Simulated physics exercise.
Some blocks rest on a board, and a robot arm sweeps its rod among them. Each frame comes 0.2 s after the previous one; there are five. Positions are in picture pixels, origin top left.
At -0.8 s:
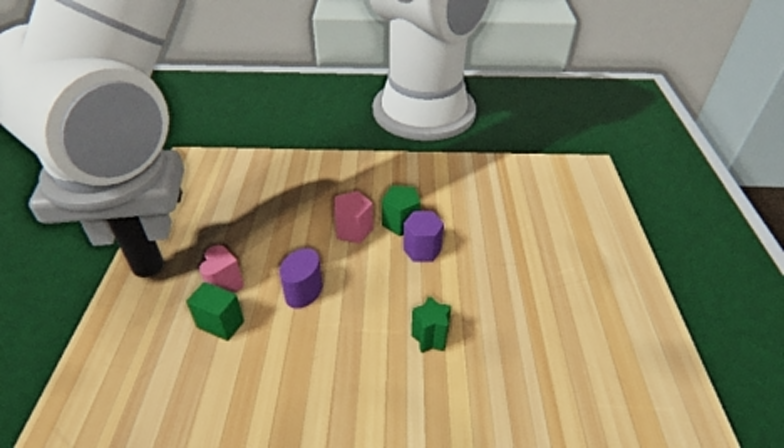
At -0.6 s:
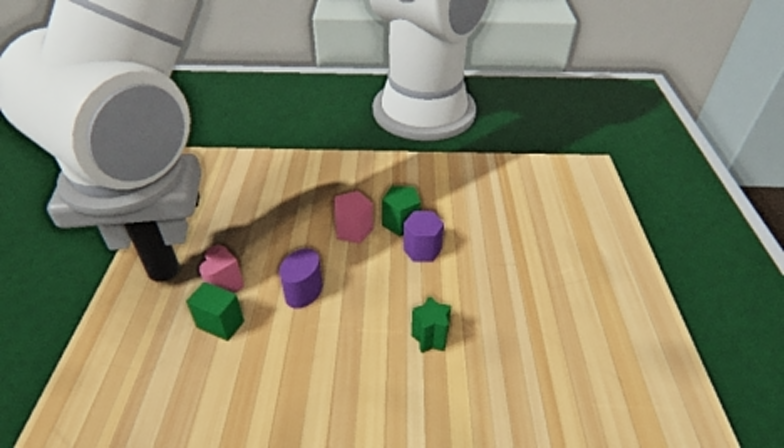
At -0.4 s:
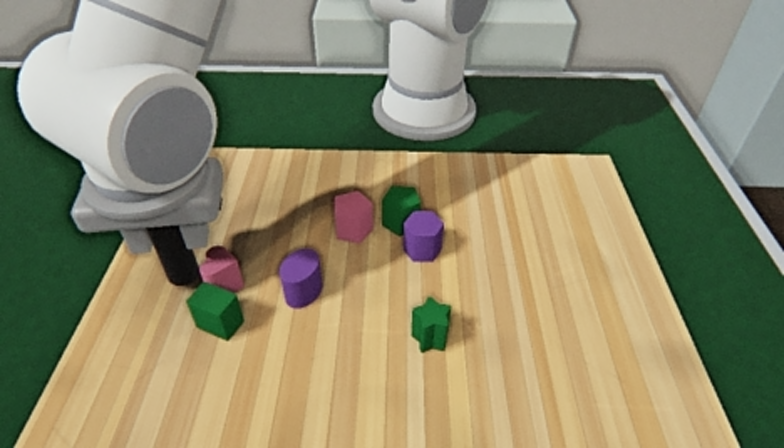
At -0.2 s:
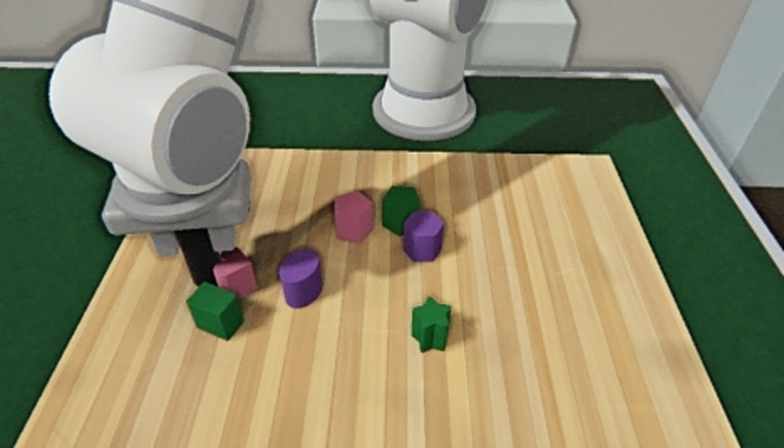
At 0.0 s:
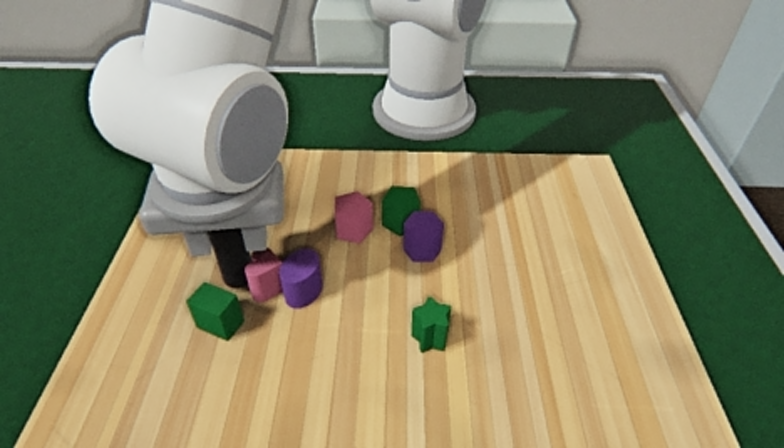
A robot arm's dark rod slides right across a wooden board toward a pink heart-shaped block at the left. It meets the block and pushes it rightward past a green cube until it sits beside the purple oval, while the other blocks, including a green star, stay in place.
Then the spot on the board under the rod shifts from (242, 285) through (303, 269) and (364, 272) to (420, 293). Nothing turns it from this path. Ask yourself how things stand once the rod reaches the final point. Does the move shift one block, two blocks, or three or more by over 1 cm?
The result: Two blocks.
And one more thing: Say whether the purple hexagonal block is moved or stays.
At the end of the path, it will still be in place.
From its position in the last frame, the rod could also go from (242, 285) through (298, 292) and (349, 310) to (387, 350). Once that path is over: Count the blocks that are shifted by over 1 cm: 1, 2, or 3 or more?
It moves two blocks.
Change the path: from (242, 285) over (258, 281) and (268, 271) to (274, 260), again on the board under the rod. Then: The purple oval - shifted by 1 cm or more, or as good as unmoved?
Once the path is done, it is somewhere new.
On the path given first. One third of the way, rod at (304, 262); pink heart-shaped block at (327, 249); purple oval at (335, 272), turned 40° clockwise.
Two thirds of the way, rod at (364, 265); pink heart-shaped block at (390, 254), turned 15° clockwise; purple oval at (340, 276), turned 60° clockwise.
At the end, rod at (420, 287); pink heart-shaped block at (450, 276), turned 15° clockwise; purple oval at (340, 276), turned 60° clockwise; purple hexagonal block in place.
